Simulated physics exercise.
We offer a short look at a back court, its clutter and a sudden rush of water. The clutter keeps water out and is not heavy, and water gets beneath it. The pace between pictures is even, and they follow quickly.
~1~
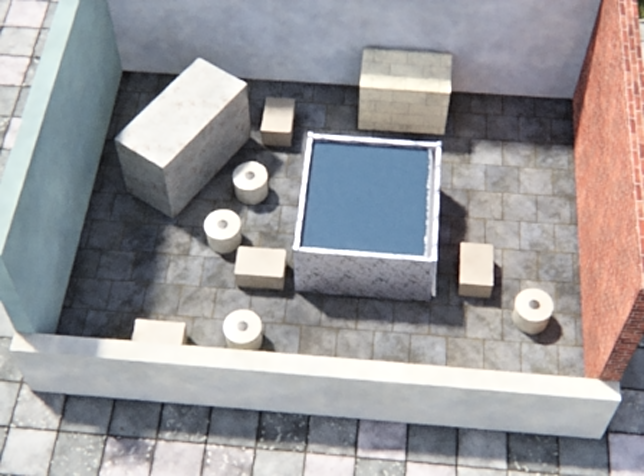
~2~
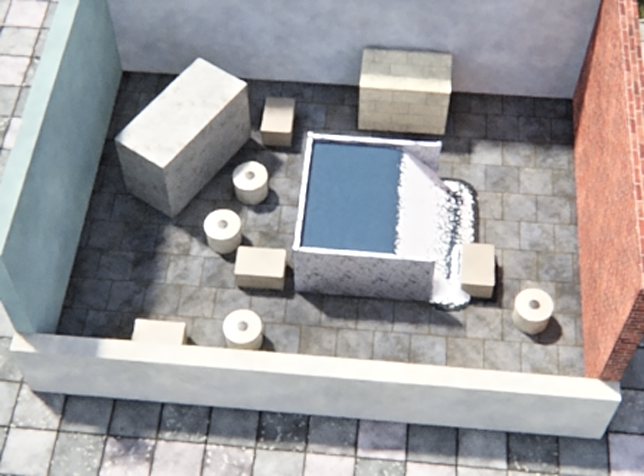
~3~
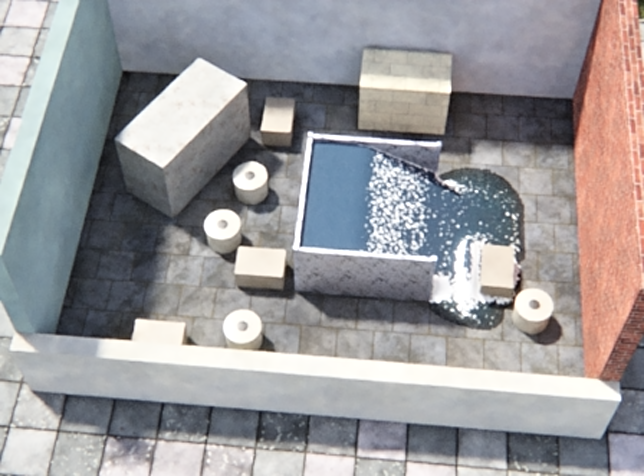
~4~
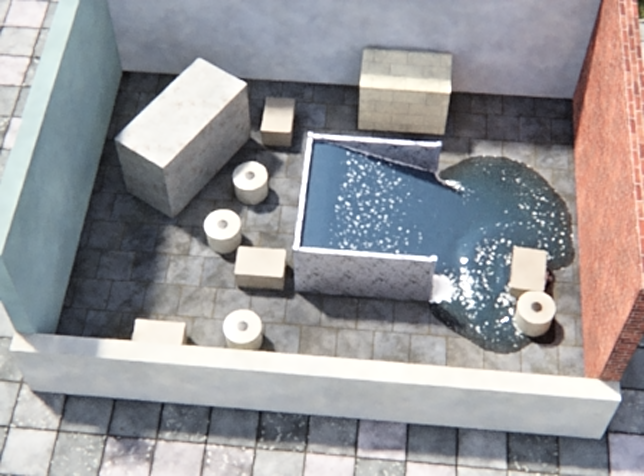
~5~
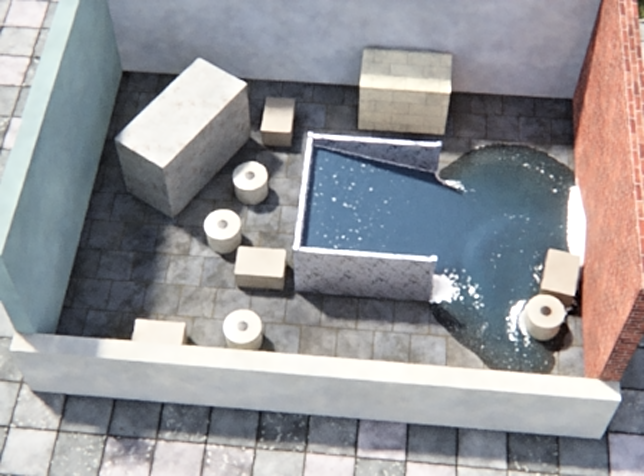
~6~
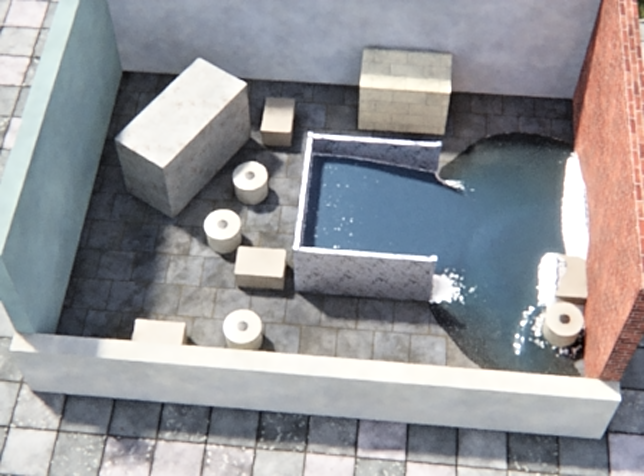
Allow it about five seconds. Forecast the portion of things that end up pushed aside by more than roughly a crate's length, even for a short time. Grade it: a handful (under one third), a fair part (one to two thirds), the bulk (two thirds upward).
A fair part.
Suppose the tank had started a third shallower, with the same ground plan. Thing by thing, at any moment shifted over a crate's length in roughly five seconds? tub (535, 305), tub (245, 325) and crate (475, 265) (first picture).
In the order you named them: Went past the threshold, went past the threshold, went past the threshold.
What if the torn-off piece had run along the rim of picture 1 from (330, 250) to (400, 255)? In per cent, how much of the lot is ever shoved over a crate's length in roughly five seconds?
Near 40 %.
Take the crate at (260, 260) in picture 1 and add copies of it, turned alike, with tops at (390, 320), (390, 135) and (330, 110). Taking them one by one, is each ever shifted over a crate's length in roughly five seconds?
The first travels far, the second sits tight, the third sits tight.
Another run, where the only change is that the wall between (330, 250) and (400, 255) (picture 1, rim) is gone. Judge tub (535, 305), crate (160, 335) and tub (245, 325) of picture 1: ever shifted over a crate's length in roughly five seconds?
Taking them in order, covered the distance, covered the distance, covered the distance.
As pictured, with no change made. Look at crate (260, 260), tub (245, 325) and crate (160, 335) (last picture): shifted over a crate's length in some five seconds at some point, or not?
Going through them in order: First kept nearby, second got well clear, third got well clear.
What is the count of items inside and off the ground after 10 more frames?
It works out to 1.
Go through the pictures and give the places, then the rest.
The first picture shows a crate at (477, 264), on the bottom; a tub at (535, 305) rests on the ground; 0 of 8 have shifted.
The second picture shows a crate at (478, 264) rests on the ground; a tub at (535, 305), on the bottom; 0 of 8 have shifted.
The third picture shows a crate at (498, 266) rests on the ground, close to its start; a tub at (535, 305) rests on the ground; 1 of 8 have shifted.
The fourth picture shows a crate at (529, 269), on the bottom, a stride from its start; a tub at (537, 307) rests on the ground, close to its start; 1 of 8 have shifted.
The fifth picture shows a crate at (562, 272) rests on the ground, a stride from its start; a tub at (546, 311), on the bottom, close to its start; 2 of 8 have shifted.
The sixth picture shows a crate at (570, 275) rests on the ground, a stride from its start; a tub at (565, 319), on the bottom, a stride from its start; 2 of 8 have shifted.
A moment on, 2 of 8 are well off their spots; 2 afloat.
Next, 2 of 8 are well off their spots; 1 afloat.
Later, 4 of 8 are well off their spots; 0 afloat.
In the end, 4 of 8 are well off their spots, and 4 have been at some point; 3 afloat.
